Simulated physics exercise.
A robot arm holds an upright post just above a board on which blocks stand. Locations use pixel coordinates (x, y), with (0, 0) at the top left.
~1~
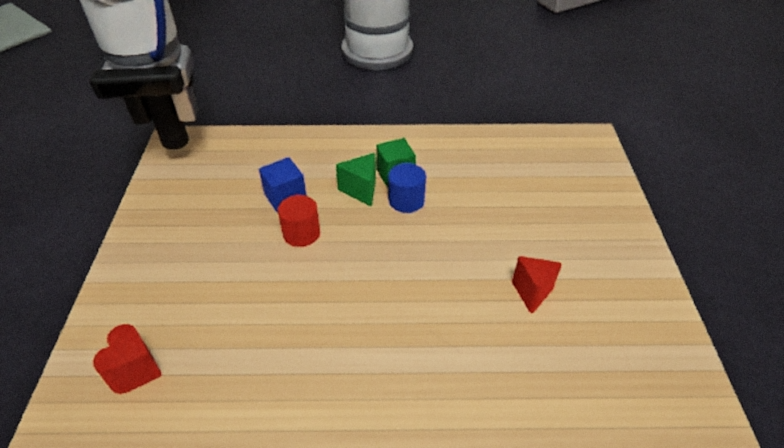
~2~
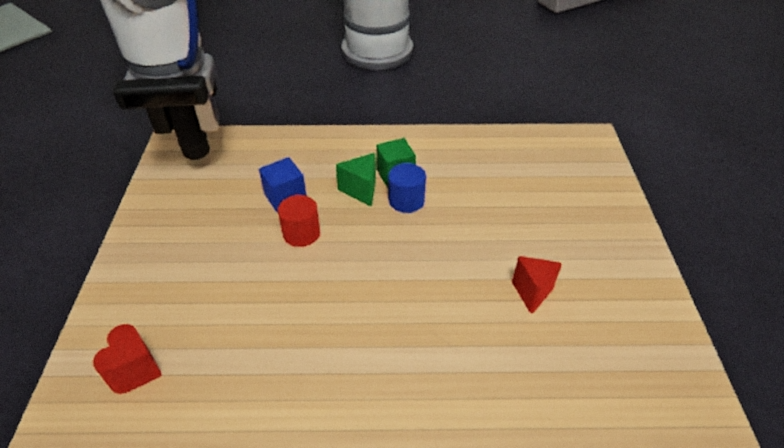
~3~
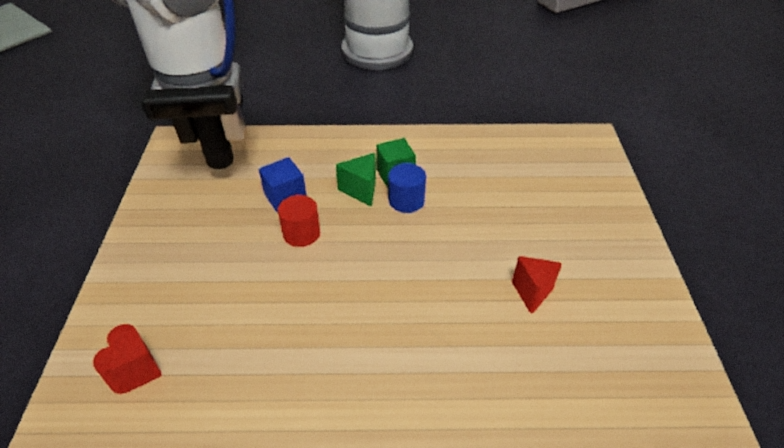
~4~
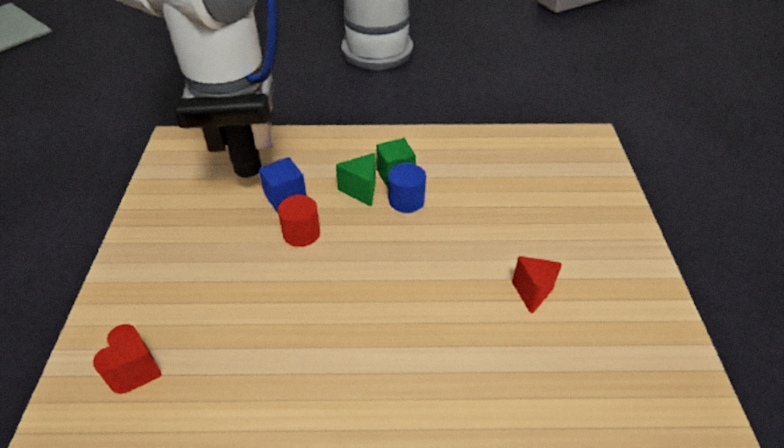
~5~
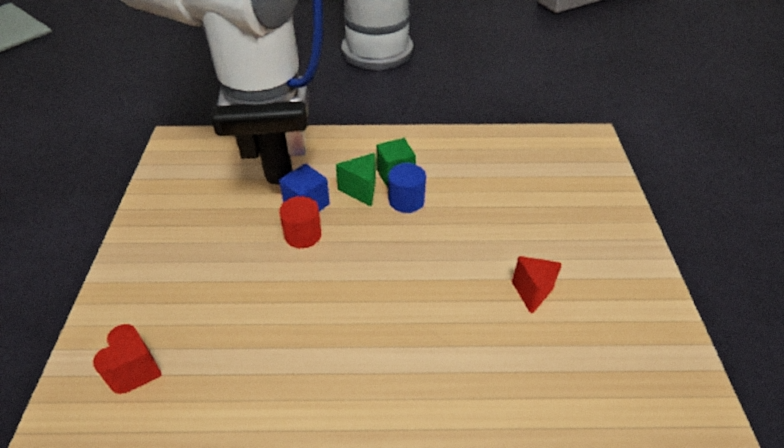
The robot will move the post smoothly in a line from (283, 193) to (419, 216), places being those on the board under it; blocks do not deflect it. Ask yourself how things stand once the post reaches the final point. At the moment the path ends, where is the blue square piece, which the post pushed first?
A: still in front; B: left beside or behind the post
My answer is option B.
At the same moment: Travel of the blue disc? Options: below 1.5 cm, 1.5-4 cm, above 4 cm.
1.5-4 cm.
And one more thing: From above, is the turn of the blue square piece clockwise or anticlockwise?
Prediction: Clockwise.
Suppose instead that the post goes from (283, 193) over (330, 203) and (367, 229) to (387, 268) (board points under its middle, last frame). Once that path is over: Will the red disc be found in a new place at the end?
No, I don't think so.
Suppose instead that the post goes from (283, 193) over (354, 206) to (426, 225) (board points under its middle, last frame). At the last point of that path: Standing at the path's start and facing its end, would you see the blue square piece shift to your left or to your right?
It shifts to the right.
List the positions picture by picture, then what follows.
Lower end of the post at (176, 143), tops of blocks, red disc at (297, 207), blue square piece at (281, 171), green triangular piece at (360, 165), blue disc at (407, 174), in the first picture.
Post at (197, 152), blocks as before, in the second picture.
Post at (221, 161), blocks as before, in the third picture.
Post at (248, 169), blocks as before, in the fourth picture.
Post at (279, 177), red disc at (299, 209), blue square piece at (303, 178), green triangular piece at (360, 165), blue disc at (407, 174), in the fifth picture.
What follows on the original path. One third of the way, post at (325, 184); red disc at (301, 210); blue square piece at (348, 190), turned 15° clockwise.
Two thirds of the way, post at (373, 192); red disc at (301, 210); blue square piece at (384, 205), turned 45° clockwise; green triangular piece at (372, 163), turned 20° anticlockwise.
At the end, post at (420, 199); red disc at (301, 210); blue square piece at (392, 210), turned 60° clockwise; green triangular piece at (372, 163), turned 20° anticlockwise; blue disc at (436, 170).
